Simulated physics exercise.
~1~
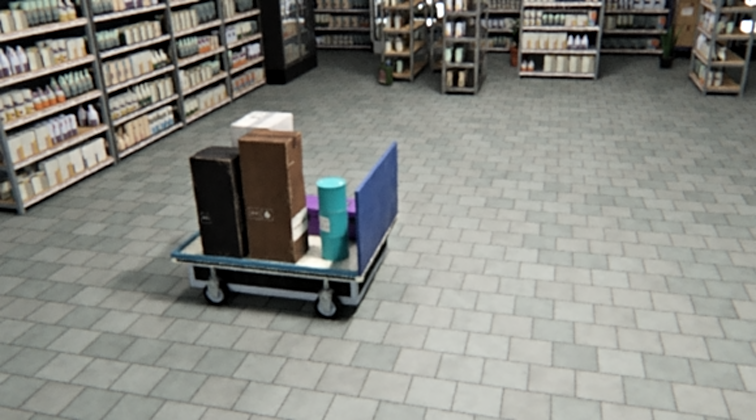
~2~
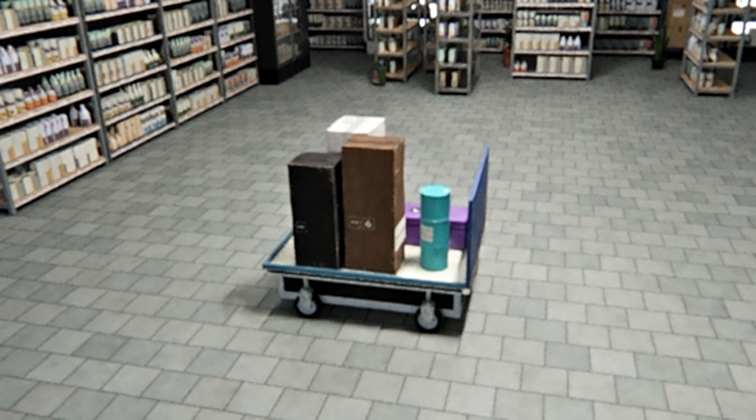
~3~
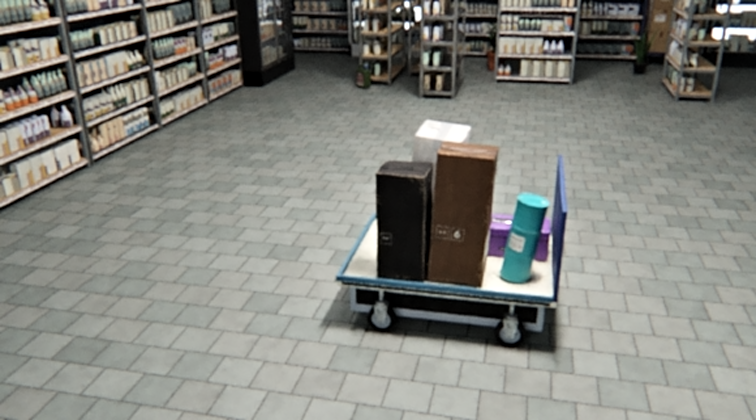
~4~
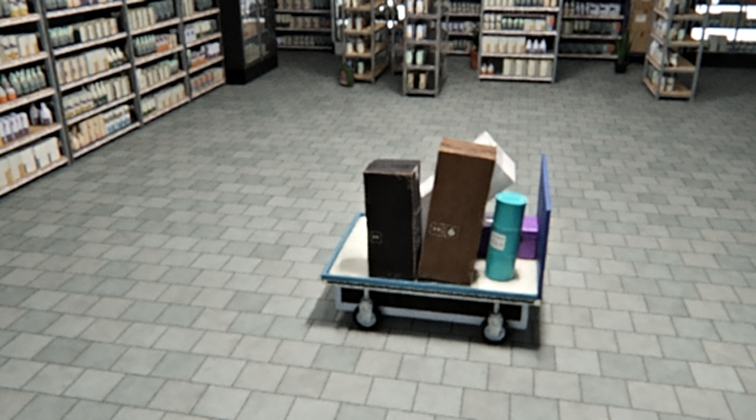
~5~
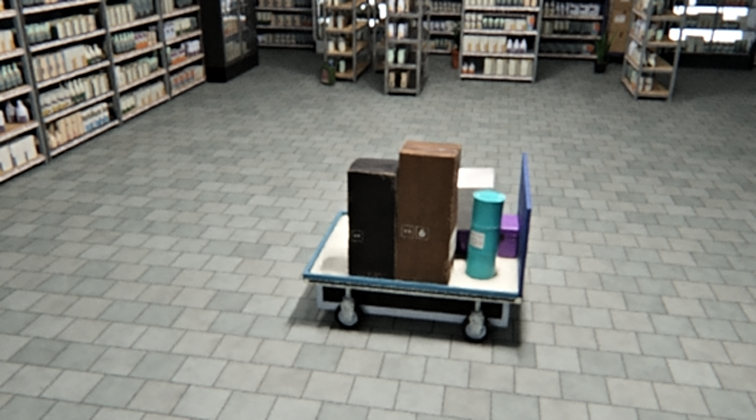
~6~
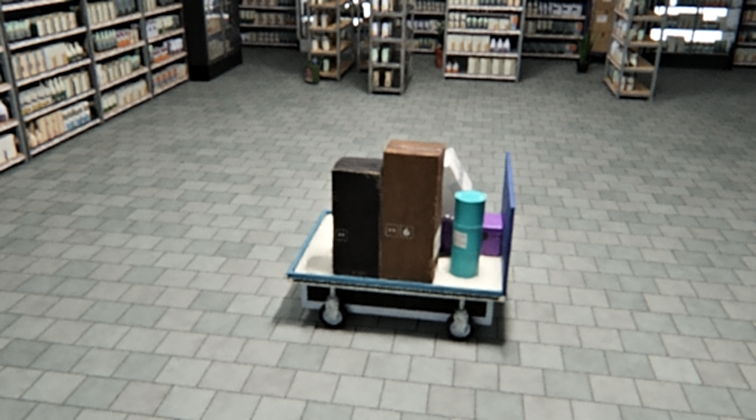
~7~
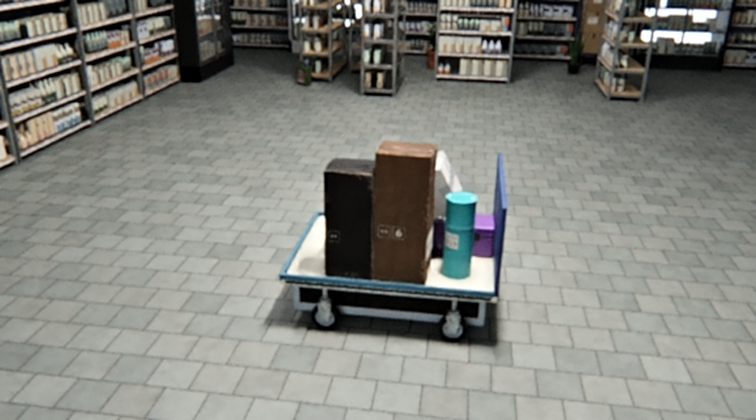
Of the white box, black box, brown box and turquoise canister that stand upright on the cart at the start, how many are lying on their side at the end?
One of them is lying on its side at the end, the white box.
In a store aisle area lined with stocked shelves, a flat cart carrying boxes, a purple toolbox and a turquoise canister rolls right and stops; the canister and brown box tilt and settle upright, while the white box topples behind the brown box and stays down.
